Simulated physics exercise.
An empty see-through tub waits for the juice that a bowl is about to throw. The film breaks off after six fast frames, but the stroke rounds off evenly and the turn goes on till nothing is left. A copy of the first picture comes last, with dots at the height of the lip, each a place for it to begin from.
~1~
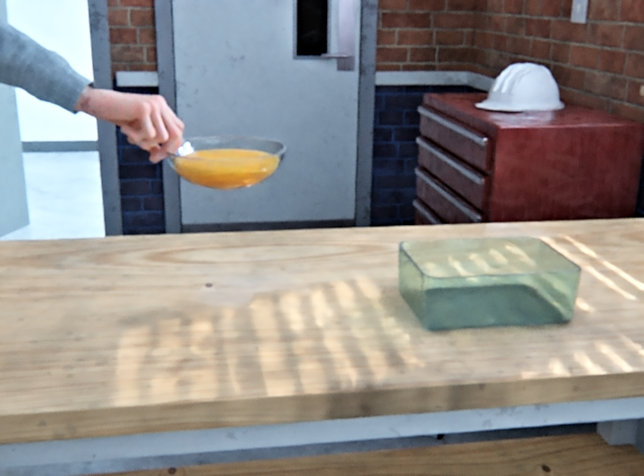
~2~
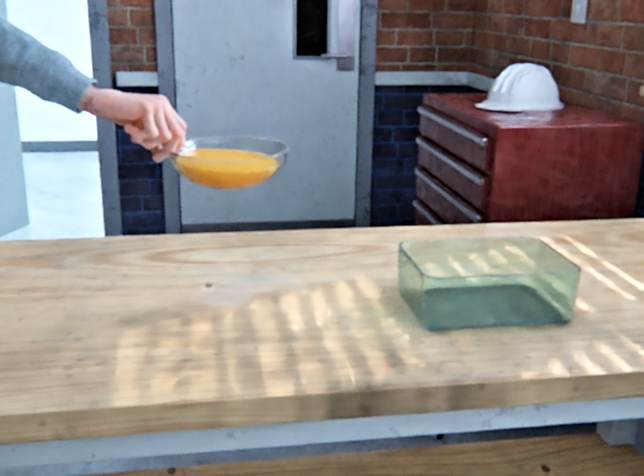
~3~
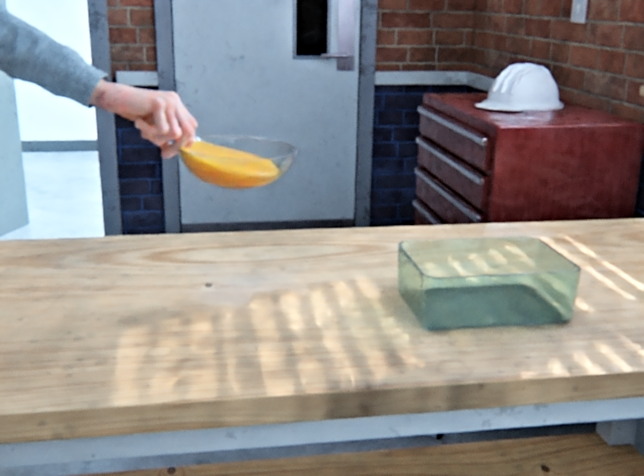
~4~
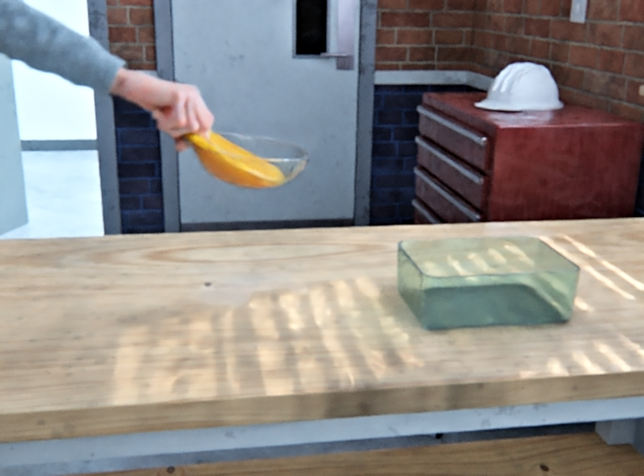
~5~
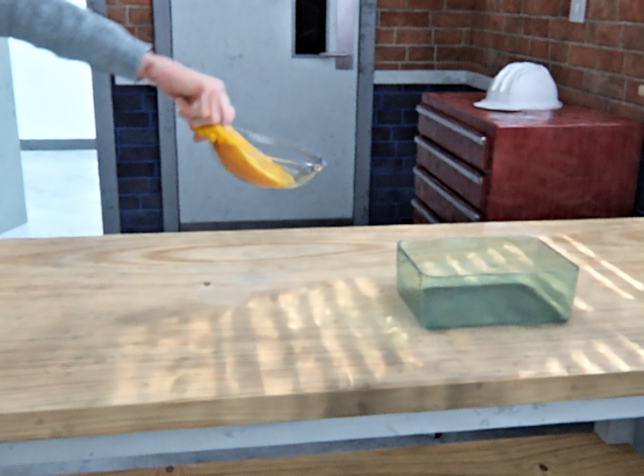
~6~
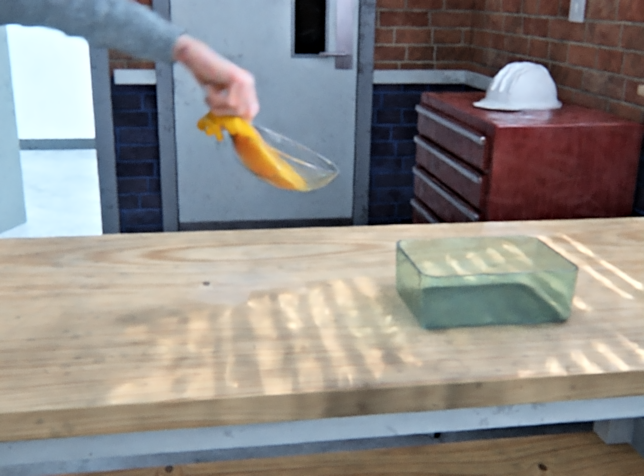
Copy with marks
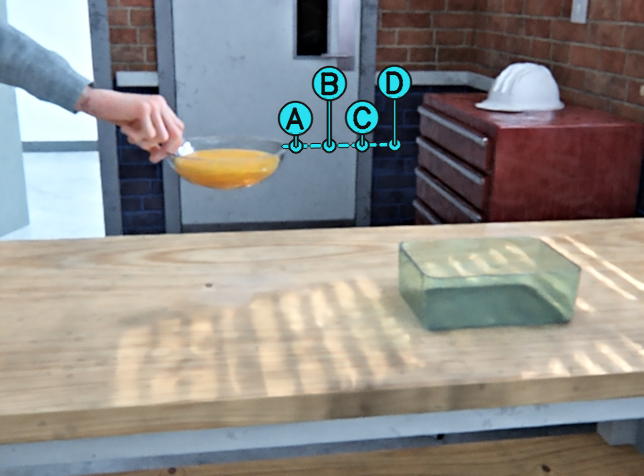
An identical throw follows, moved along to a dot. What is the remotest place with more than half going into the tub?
Go for B.
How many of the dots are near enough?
Three of them.
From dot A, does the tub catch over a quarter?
Yes, it does.
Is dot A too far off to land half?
Yes, that goes wrong.
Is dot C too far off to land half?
No.
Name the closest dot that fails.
That is dot A.
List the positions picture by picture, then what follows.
The first picture shows upright, lip at (283, 146); tub from (421, 329) to (571, 320); nothing has left yet.
The second picture shows upright, lip at (286, 146); nothing has left yet.
The third picture shows tipped about 3°, lip at (295, 148); nothing has left yet.
The fourth picture shows tipped about 8°, lip at (308, 152); juice is over the rim, down to (213, 141).
The fifth picture shows tipped about 15°, lip at (323, 159); juice is over the rim, down to (232, 137).
The sixth picture shows tipped about 24°, lip at (337, 168); juice is over the rim, down to (230, 136).
In cyan, A at (295, 146); B at (329, 145); C at (362, 145); D at (394, 144).
With A, about 33 % lands in the tub, 64 % falls short and 4 % goes beside or beyond.
With B, about 63 % lands in the tub, 29 % falls short and 8 % goes beside or beyond.
With C, about 68 % lands in the tub, 23 % falls short and 10 % goes beside or beyond.
With D, about 76 % lands in the tub, 13 % falls short and 11 % goes beside or beyond.
